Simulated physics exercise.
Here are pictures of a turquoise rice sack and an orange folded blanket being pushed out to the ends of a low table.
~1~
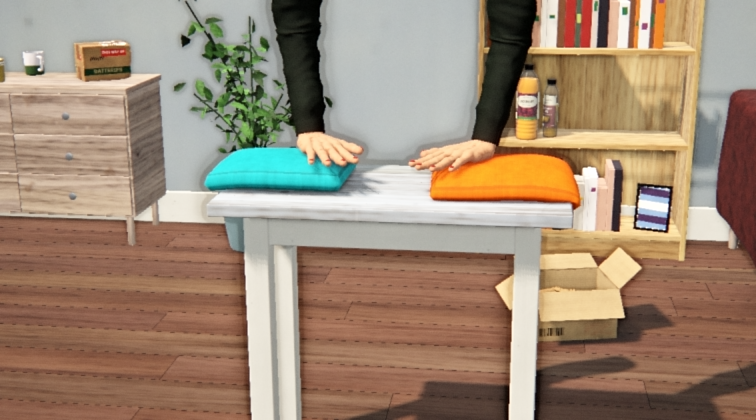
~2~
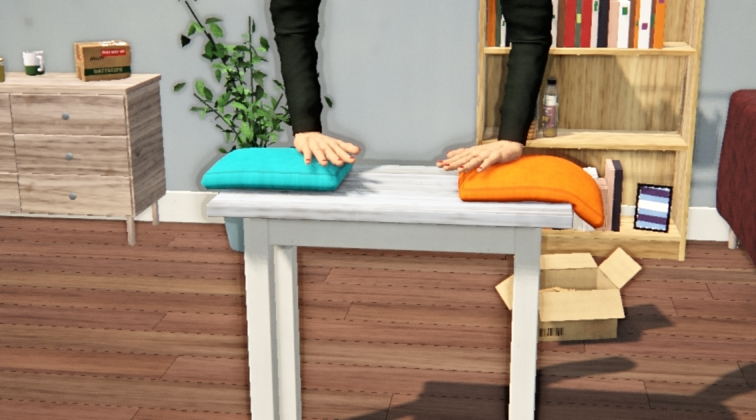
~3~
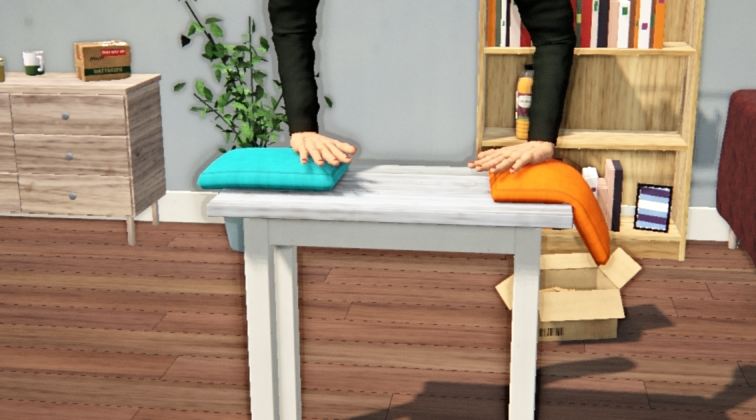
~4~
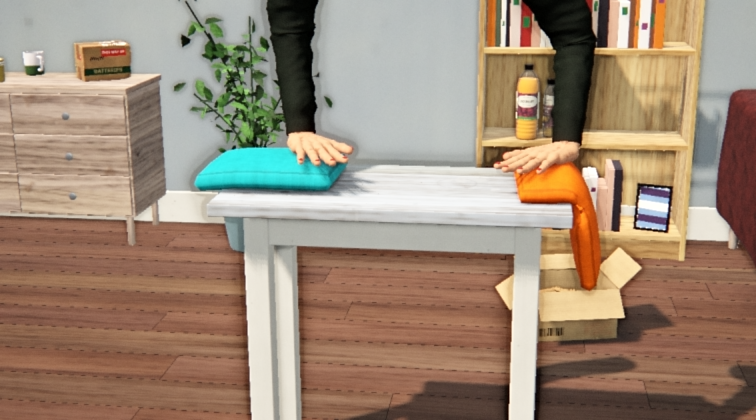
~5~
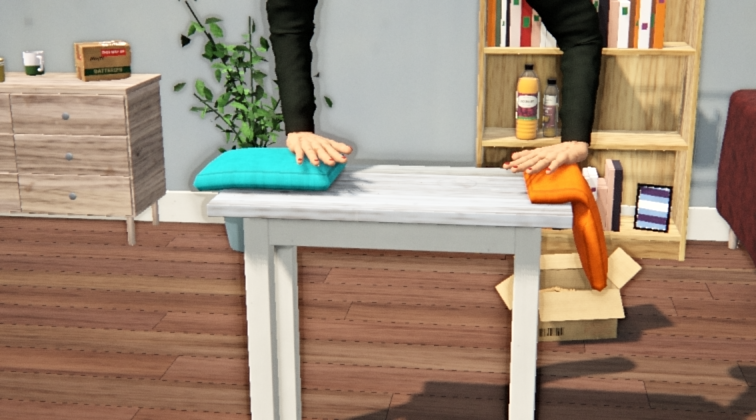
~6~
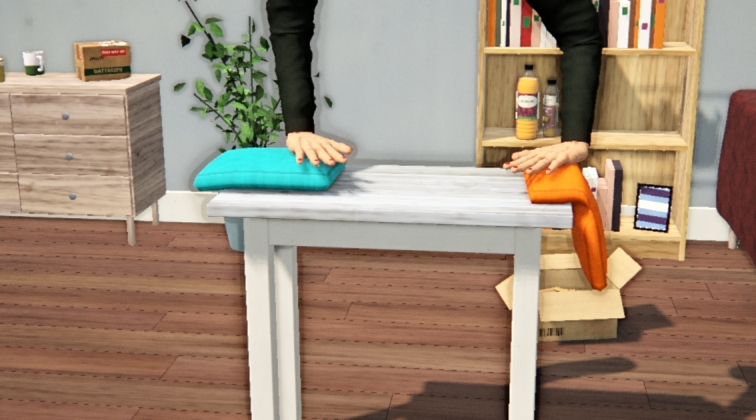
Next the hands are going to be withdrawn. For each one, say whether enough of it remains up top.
One by one: Turquoise rice sack: Still there; orange folded blanket: Gone off.
Then, 0.34 s later than the last view, rice sack at rest; folded blanket falling near (581, 274).
Then, 0.64 s later than the last view, rice sack at rest; folded blanket on the floor.
Finally, rice sack at rest; folded blanket on the floor. The turquoise rice sack holds its place and the orange folded blanket slumps off the end.
